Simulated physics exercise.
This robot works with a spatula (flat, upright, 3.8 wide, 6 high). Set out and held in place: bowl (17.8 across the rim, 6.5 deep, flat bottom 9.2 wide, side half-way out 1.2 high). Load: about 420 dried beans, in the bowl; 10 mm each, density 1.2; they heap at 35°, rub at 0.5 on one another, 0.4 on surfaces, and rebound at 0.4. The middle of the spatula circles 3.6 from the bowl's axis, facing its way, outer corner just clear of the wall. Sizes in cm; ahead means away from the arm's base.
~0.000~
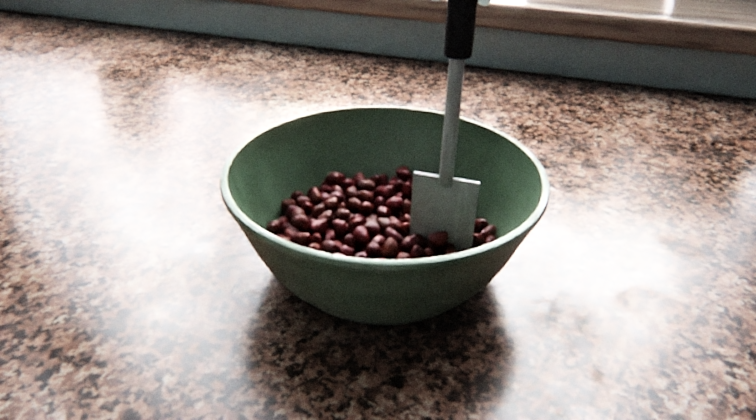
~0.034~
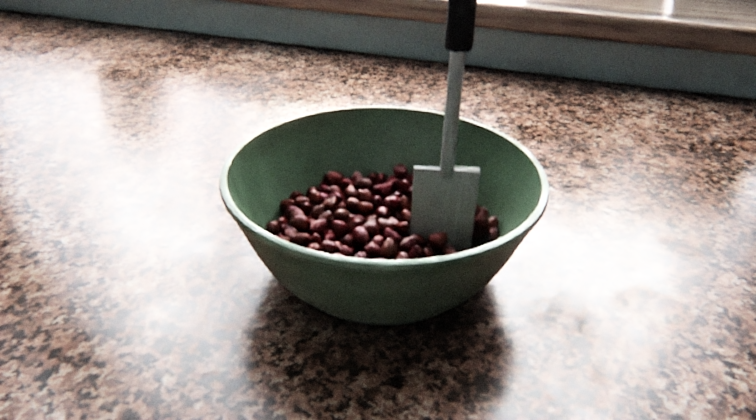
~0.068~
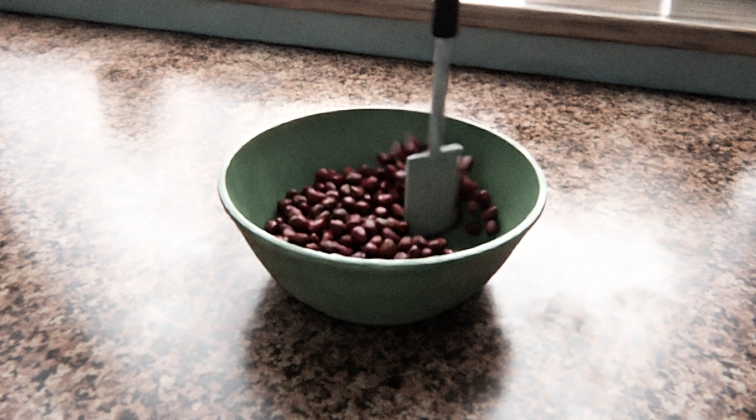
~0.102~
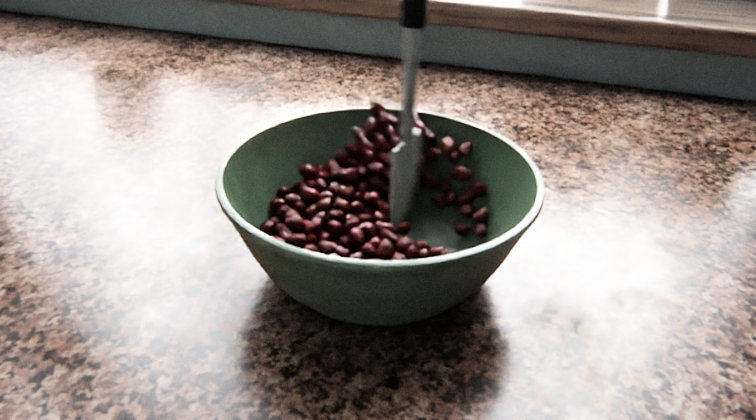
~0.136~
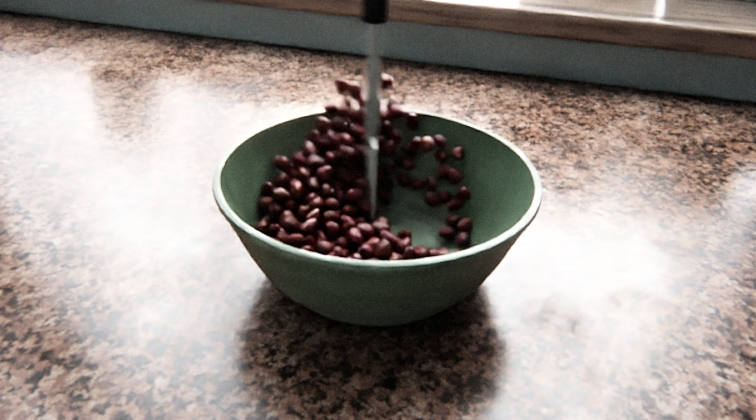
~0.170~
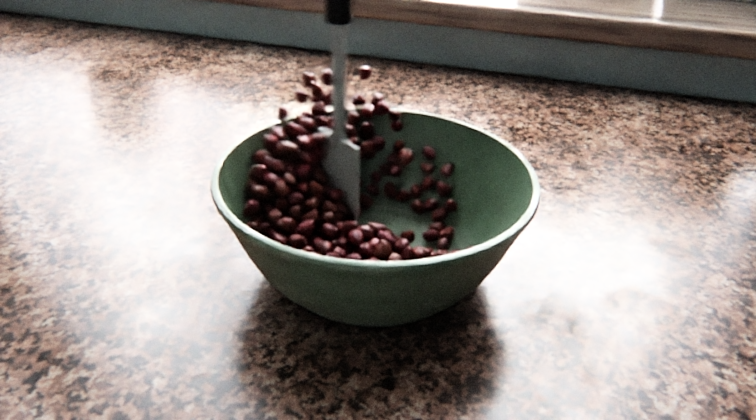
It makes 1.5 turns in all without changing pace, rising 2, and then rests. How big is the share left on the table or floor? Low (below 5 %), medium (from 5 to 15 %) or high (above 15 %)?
Share on the table or floor: Medium (from 5 to 15 %).
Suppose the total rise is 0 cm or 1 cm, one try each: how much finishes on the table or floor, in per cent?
About 15 and 10 per cent.
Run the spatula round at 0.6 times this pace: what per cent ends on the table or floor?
About 0 per cent.
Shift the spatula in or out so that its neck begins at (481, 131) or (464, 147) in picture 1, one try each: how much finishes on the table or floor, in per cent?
Some 15 and 20 per cent.
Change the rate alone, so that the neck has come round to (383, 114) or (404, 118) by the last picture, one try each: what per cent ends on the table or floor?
Some 0 and 0 per cent.
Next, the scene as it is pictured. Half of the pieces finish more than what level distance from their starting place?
About 6 cm.
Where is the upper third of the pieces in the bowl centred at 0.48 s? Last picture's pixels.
Near (408, 198).
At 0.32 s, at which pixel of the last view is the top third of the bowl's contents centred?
Near (395, 254).
After 0.32 s, 296° round, highest piece 8 above the table; 389 in the bowl, 12 on the table or floor, 18 in flight or on the tool.
After 0.48 s, 86° round, highest piece 7 above the table; 375 in the bowl, 39 on the table or floor, 5 in flight or on the tool.
After 0.76 s, 180° round, highest piece 5 above the table; 375 in the bowl, 44 on the table or floor.
After 1.46 s, 180° round, highest piece 5 above the table; 375 in the bowl, 44 on the table or floor.
In the end, 375 in the bowl, 44 on the table or floor. That is 11 % on the table or floor.
